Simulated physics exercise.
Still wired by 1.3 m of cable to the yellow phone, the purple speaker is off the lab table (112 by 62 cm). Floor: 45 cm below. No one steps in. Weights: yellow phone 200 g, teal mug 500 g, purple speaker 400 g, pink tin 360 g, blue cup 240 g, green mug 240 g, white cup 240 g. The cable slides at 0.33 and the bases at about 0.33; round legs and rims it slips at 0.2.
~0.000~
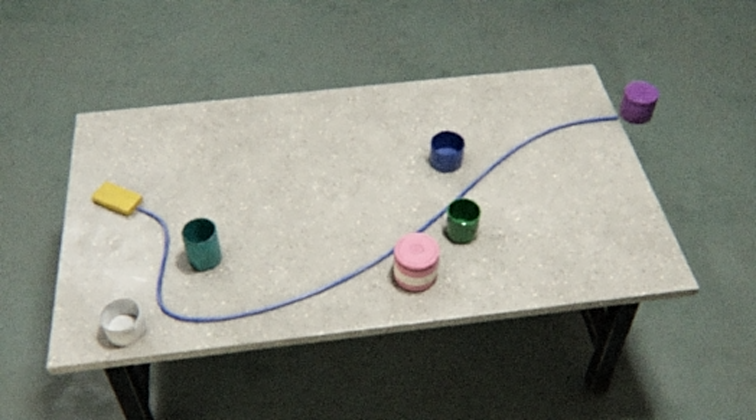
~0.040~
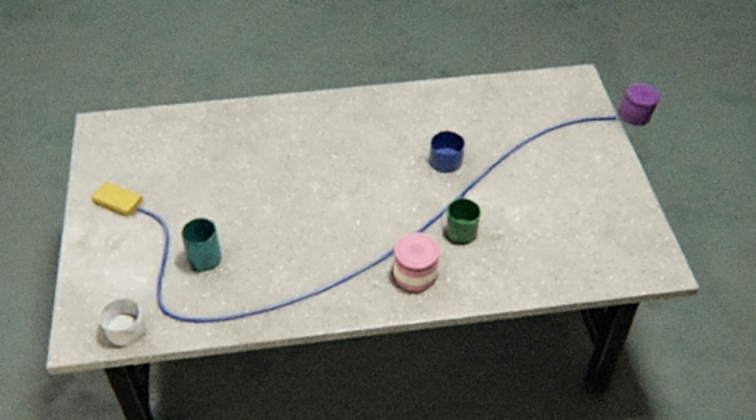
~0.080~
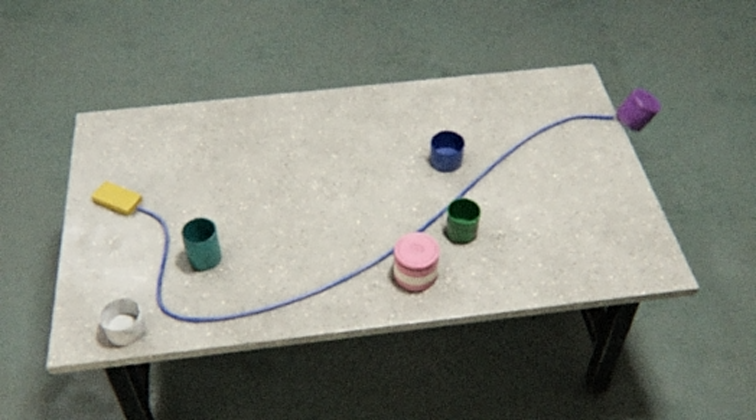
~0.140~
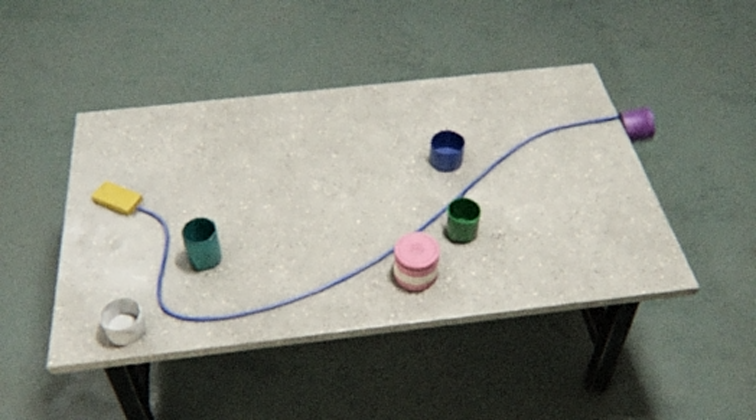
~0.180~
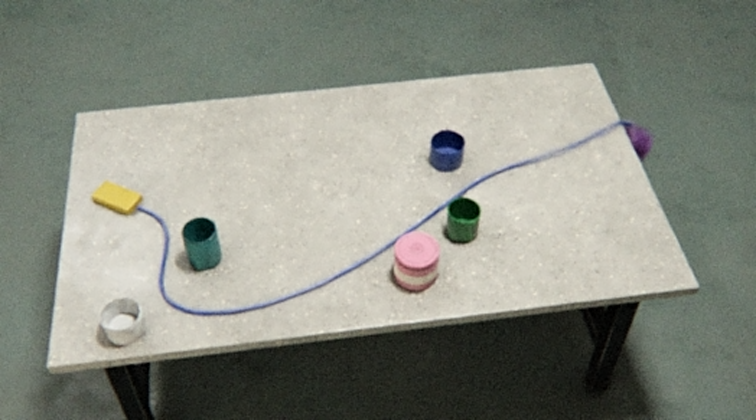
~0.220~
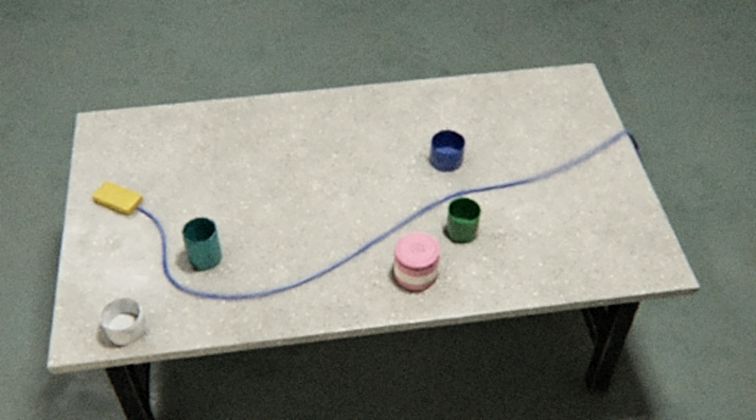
The purple speaker tips and drops past the table's right edge, dragging the blue cable.
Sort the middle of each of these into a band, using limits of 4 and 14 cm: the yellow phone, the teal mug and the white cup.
Sorted: The yellow phone above 14 cm; the teal mug between 4 and 14 cm; the white cup below 4 cm.
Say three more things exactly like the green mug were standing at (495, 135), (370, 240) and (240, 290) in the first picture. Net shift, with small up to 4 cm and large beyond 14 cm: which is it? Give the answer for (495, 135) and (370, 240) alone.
Slight, then slight.
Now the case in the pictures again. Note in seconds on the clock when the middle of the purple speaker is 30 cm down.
Near 0.32 seconds.
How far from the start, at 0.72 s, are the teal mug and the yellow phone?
Approx. shifts - teal mug: 8 cm; yellow phone: 30 cm.
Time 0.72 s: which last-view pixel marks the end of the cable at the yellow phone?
Roughly at pixel (248, 304).
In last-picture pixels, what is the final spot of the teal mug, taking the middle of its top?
Near (217, 201).
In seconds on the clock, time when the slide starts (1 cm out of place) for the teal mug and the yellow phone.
Approx. times - teal mug: 0.34 s, yellow phone: 0.32 s.
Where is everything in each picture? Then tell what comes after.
Shows, yellow phone (116, 195); teal mug (199, 231); white cup (120, 314); cable runs through (559, 127) (471, 186) (371, 265) (237, 316) (165, 255), in the first frame.
Shows, purple speaker (642, 93); cable runs through (558, 126) (371, 265) (165, 255), in the second frame.
Shows, purple speaker (638, 110); cable runs through (555, 124) (371, 265) (165, 254), in the third frame.
Shows, purple speaker (636, 126); cable runs through (561, 127) (371, 263) (165, 254), in the fourth frame.
Shows, purple speaker (631, 142); cable runs through (591, 138) (378, 252) (165, 254), in the fifth frame.
Shows, yellow phone (117, 195); teal mug (199, 230); white cup (121, 313); cable runs through (621, 134) (521, 182) (397, 227) (277, 290) (164, 257), in the sixth frame.
By 0.5 s, the cable's tail end at (188, 266); yellow phone 18 cm off its start, teal mug 7 cm off its start, purple speaker over the edge.
By 0.7 s, the cable's tail end at (248, 304); yellow phone 32 cm off its start, teal mug 7 cm off its start, purple speaker over the edge.
By 1.0 s, the cable's tail end at (249, 304); yellow phone 32 cm off its start at (226, 289), teal mug 7 cm off its start at (217, 201), purple speaker over the edge.
By 1.2 s, the cable's tail end at (249, 304); yellow phone 32 cm off its start, teal mug 7 cm off its start, purple speaker over the edge.
By 2.4 s, the cable's tail end at (249, 304); yellow phone 32 cm off its start at (226, 289), teal mug 7 cm off its start at (217, 201), white cup 0 cm off its start at (121, 313), purple speaker over the edge.
